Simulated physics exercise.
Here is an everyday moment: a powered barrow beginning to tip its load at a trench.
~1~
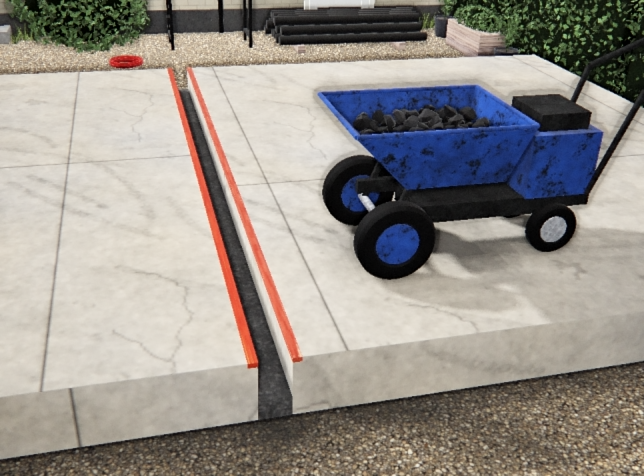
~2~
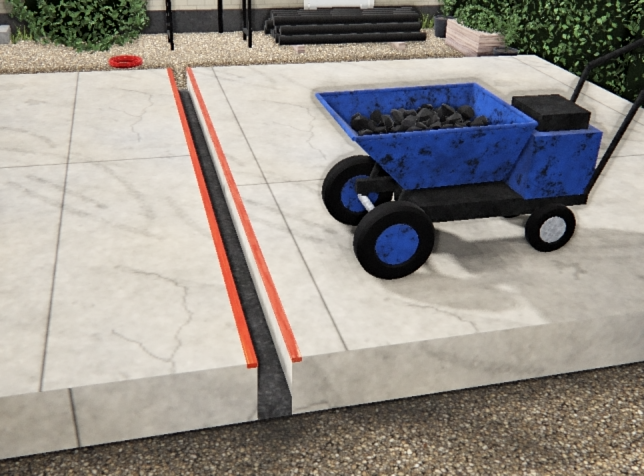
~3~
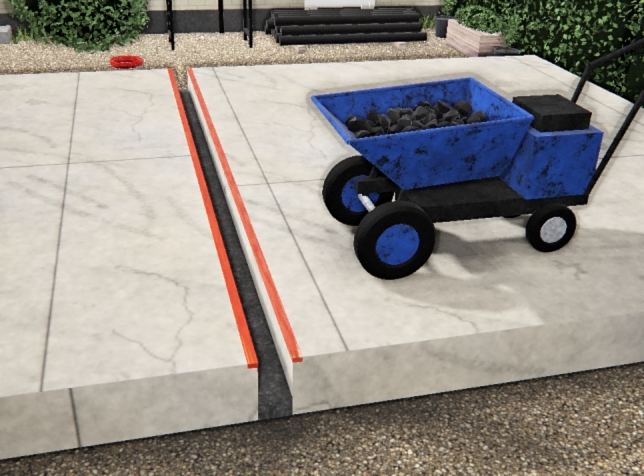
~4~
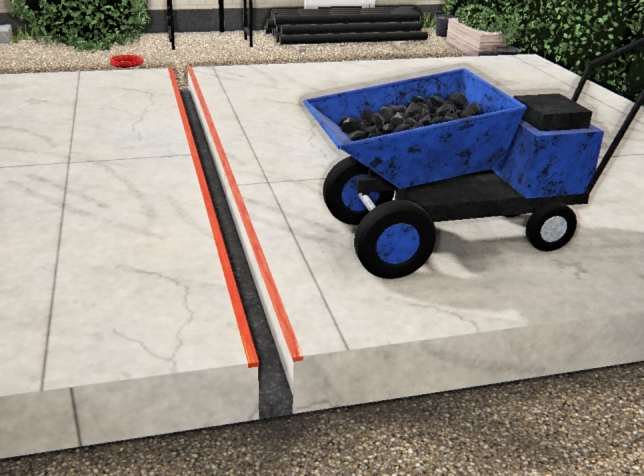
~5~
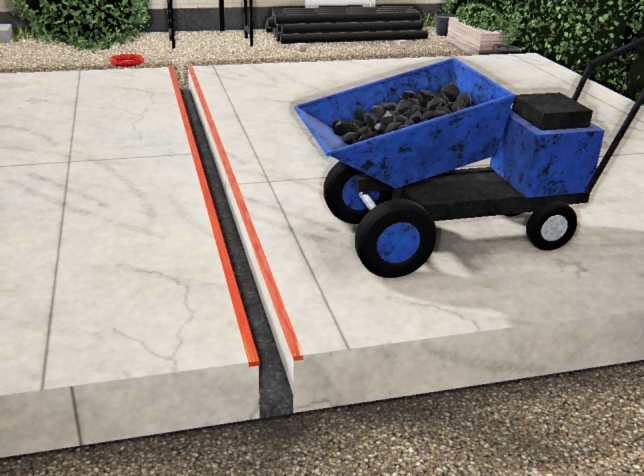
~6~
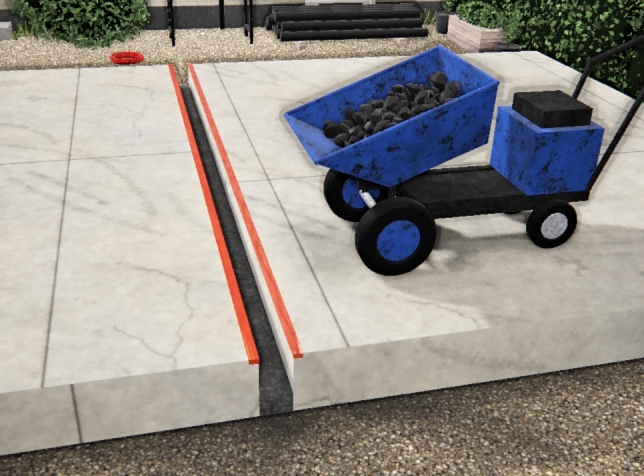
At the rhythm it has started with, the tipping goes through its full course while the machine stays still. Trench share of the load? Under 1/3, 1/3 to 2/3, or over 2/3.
Share: A third through two thirds.
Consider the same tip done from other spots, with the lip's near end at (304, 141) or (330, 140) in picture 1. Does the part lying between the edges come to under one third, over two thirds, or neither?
Try one, under a third; try two, under a third.
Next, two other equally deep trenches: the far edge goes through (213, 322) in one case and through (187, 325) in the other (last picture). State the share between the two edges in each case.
In order: Near 80, then 90 percent.
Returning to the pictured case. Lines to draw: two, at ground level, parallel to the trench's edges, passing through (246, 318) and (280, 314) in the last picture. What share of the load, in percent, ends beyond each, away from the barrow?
Respectively 30 and 70 percent.
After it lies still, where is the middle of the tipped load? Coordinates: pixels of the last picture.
(236, 256).
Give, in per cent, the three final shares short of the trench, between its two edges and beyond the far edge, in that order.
In per cent, short 0, between 45 and beyond 25.
Shortly afterwards, skip tipped steeply; the whole lot in the skip.
Next, skip tipped right over; near two thirds in the skip; only a few short of the trench; near a quarter in or heaped over the trench; a little beyond it.
Some moments later, skip tipped right over; near a quarter in the skip; only a few short of the trench; near half in or heaped over the trench; near a quarter beyond it.
In the end, skip tipped right over; near a quarter in the skip; only a few short of the trench; near half in or heaped over the trench; near a quarter beyond it.
